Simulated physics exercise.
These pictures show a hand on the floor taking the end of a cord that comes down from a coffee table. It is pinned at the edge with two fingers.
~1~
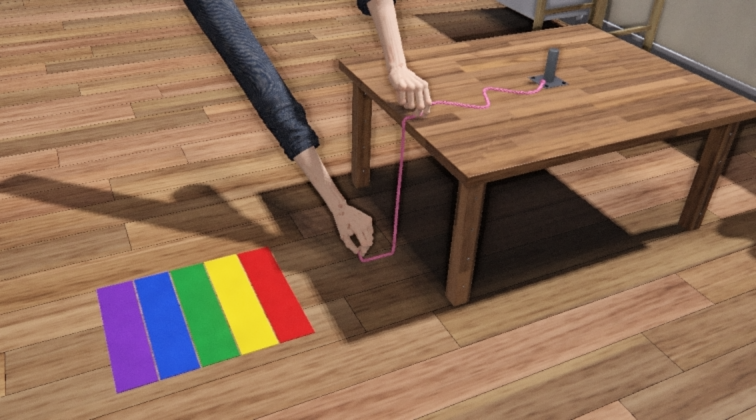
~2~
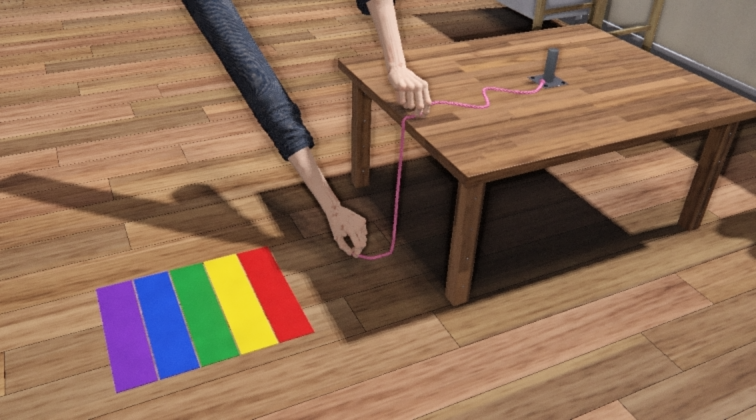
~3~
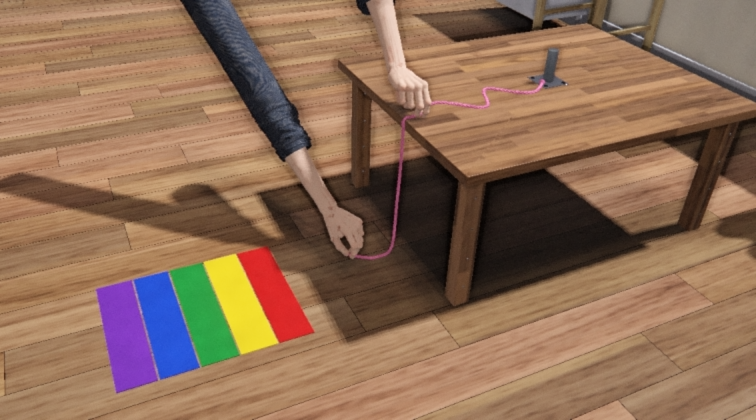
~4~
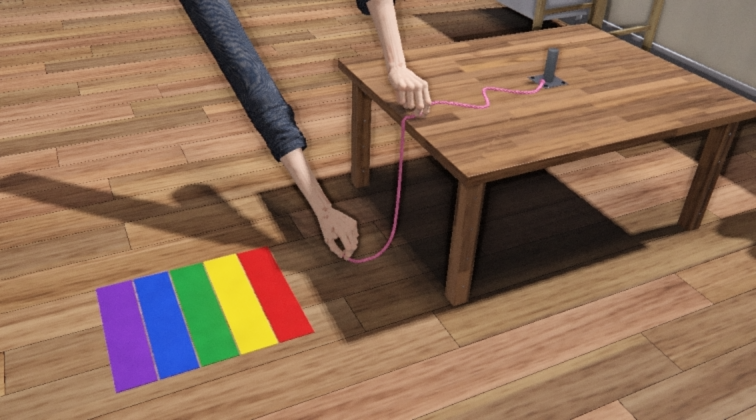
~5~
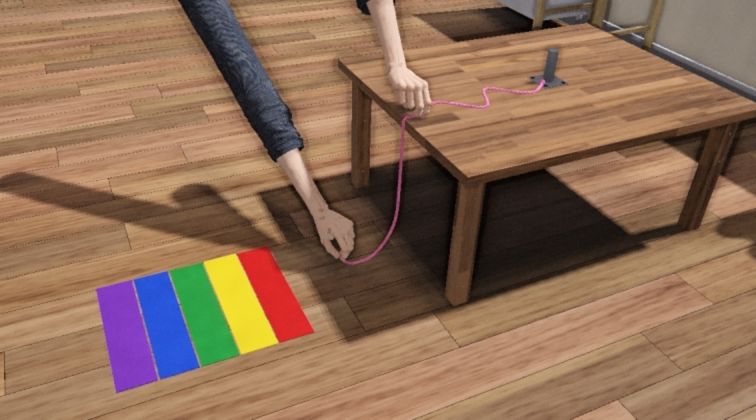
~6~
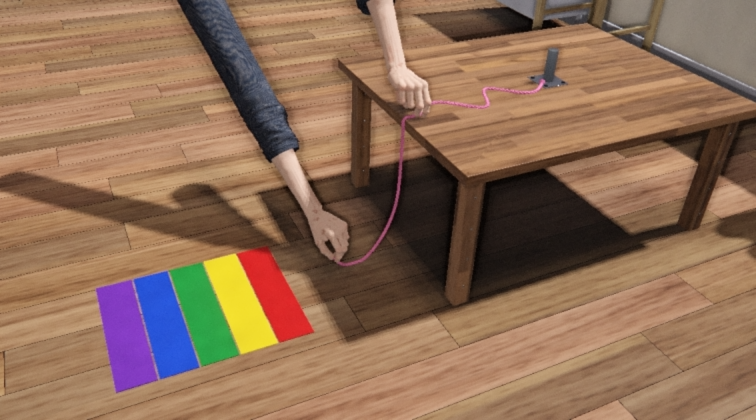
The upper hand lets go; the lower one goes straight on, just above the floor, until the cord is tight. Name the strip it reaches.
The green strip.
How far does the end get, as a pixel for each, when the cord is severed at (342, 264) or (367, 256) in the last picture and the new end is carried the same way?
Try by try, around (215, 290) and (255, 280).
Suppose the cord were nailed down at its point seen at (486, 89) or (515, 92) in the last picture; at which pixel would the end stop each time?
(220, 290) and (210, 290).
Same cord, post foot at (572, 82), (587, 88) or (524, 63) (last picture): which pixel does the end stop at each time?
Roughly (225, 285), (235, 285) and (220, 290), try by try.
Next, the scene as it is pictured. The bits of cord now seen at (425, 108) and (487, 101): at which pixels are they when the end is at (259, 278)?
Approx. (397, 135); approx. (460, 104).
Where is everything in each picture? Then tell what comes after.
End (359, 252); red (289, 320); yellow (252, 331); green (214, 342); blue (175, 354); purple (133, 366), in the first picture.
End (353, 254); cord through (532, 92) (485, 96) (448, 103) (403, 127) (398, 186) (393, 243), in the second picture.
End (350, 255), in the third picture.
End (344, 256); cord through (532, 93) (485, 96) (448, 103) (403, 127) (399, 186) (389, 243), in the fourth picture.
End (340, 257), in the fifth picture.
End (334, 258); cord through (532, 92) (485, 95) (448, 103) (403, 127) (399, 186) (377, 244), in the sixth picture.
Early on, end near (259, 278); over red.
Midway, end near (220, 289); over yellow.
At the end of the slack, end near (198, 295); over green. The green one.
